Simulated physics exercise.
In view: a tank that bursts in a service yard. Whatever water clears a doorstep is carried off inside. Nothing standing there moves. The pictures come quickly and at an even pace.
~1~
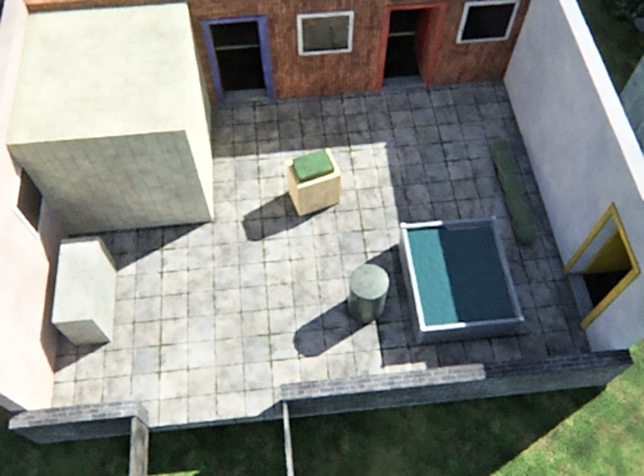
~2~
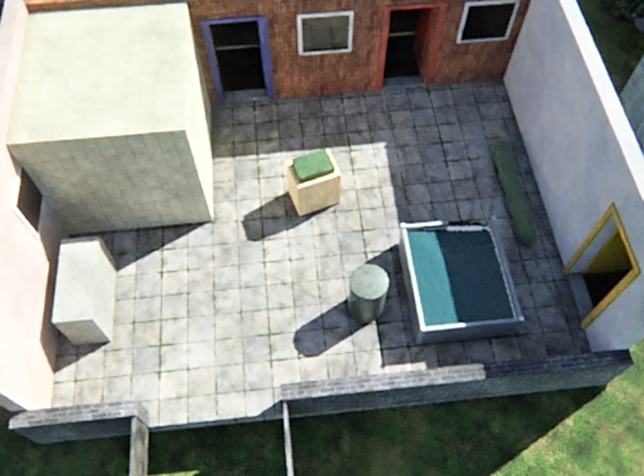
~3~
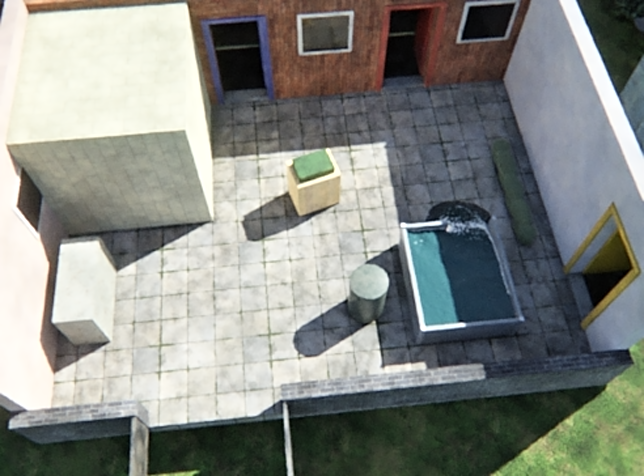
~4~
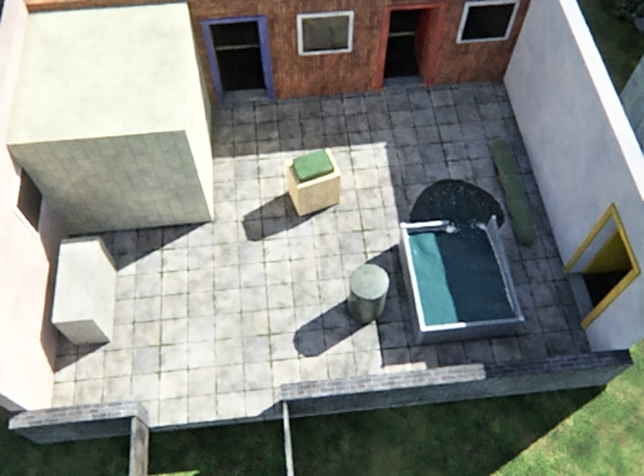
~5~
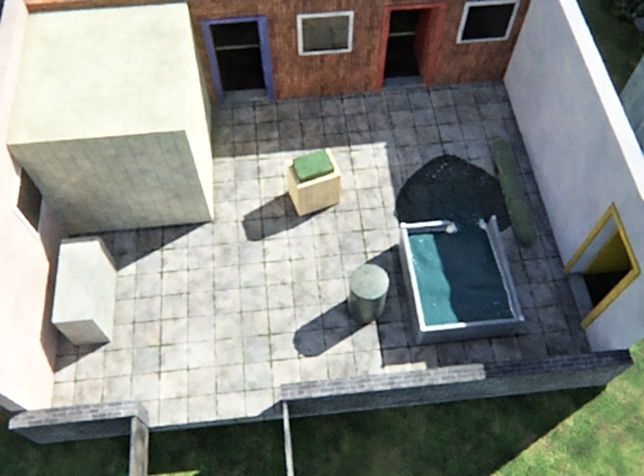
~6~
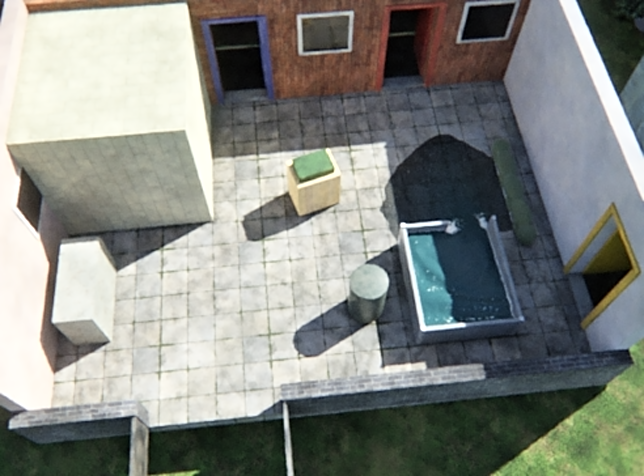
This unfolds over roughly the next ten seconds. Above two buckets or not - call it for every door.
Red door: Above two buckets; yellow door: Not above two buckets; blue door: Not above two buckets.
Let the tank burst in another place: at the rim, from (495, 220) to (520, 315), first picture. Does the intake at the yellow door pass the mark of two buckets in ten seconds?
Well, I'd say the yellow door gets more.
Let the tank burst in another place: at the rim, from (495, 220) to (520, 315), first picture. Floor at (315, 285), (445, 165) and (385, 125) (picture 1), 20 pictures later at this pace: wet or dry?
Bone-dry, submerged, submerged.
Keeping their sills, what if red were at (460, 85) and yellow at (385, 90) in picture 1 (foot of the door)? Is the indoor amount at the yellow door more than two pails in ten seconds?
I'd say the yellow one admits more.
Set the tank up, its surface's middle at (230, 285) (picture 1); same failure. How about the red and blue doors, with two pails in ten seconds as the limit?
Checking both, the red door stays safely beneath while the blue door goes past the limit.
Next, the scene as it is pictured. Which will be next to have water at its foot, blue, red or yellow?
The red door.
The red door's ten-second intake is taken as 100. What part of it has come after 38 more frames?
Near 90 in a hundred.
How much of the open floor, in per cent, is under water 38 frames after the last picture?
Estimated share: Around 45 %.
A moment on, water covers 20 % of the floor; the red door wet at the sill, nothing in, the yellow door not reached, the blue door not reached.
Next, water covers 25 % of the floor; the red door under two buckets in, the yellow door not reached, the blue door not reached.
Then, water covers 30 % of the floor; the red door over two buckets in, the yellow door not reached, the blue door wet at the sill, nothing in.
Later, water covers 45 % of the floor; the red door far over two buckets in, the yellow door wet at the sill, nothing in, the blue door wet at the sill, nothing in.
In the end, water covers 75 % of the floor; the red door far over two buckets in, the yellow door wet at the sill, nothing in, the blue door under two buckets in.
